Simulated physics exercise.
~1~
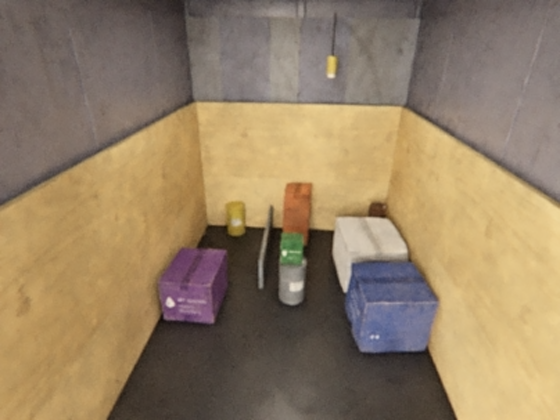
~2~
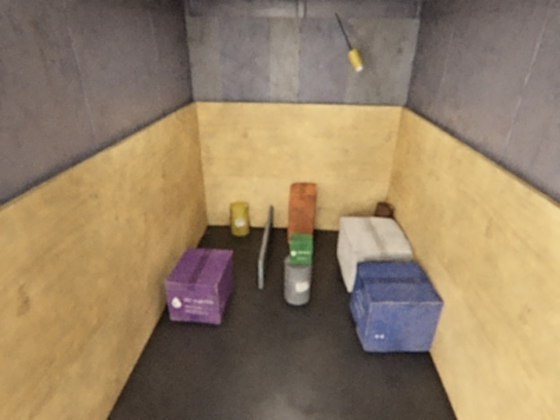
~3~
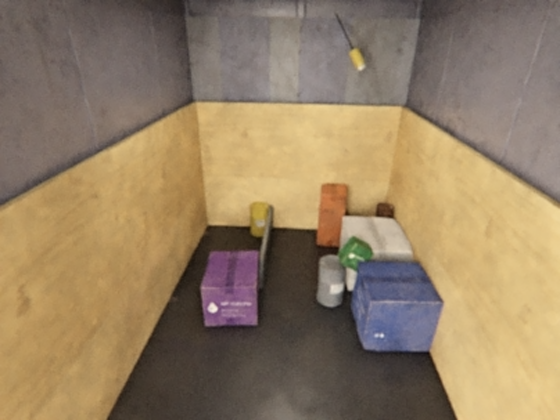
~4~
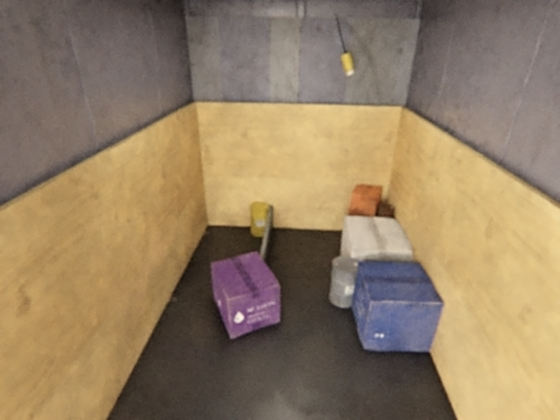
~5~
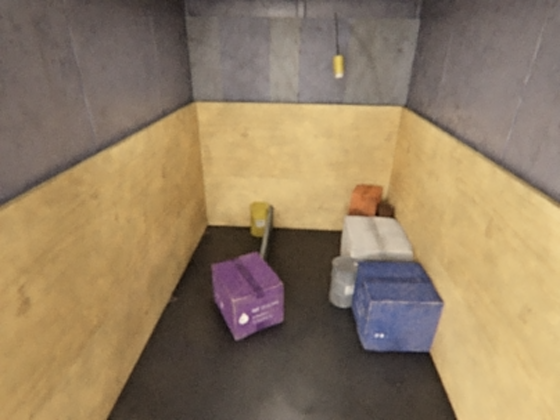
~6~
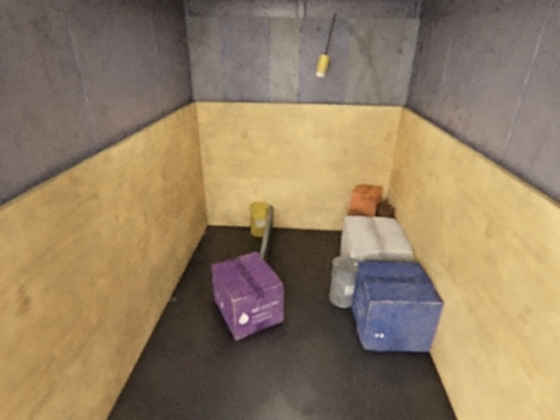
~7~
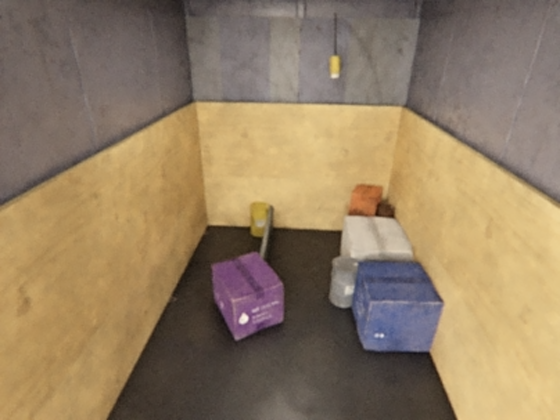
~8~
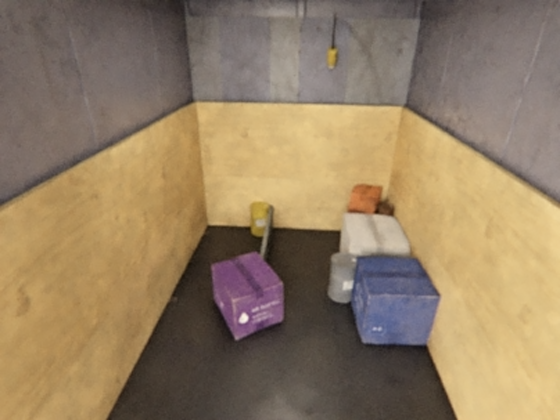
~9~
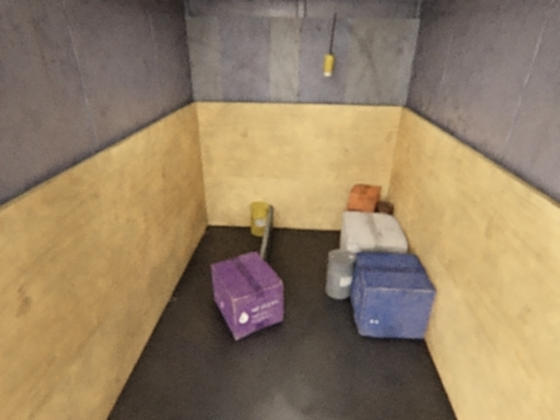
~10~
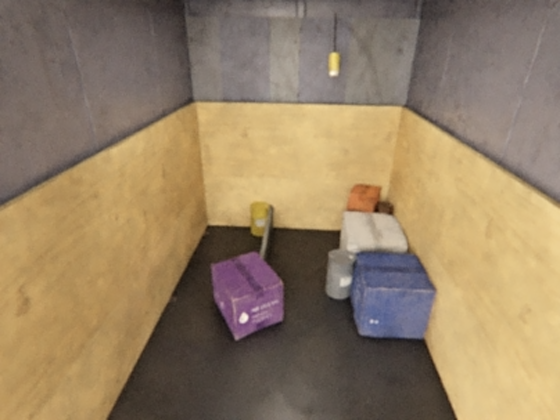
The purple box and several others slide right, and the green box drops from view.
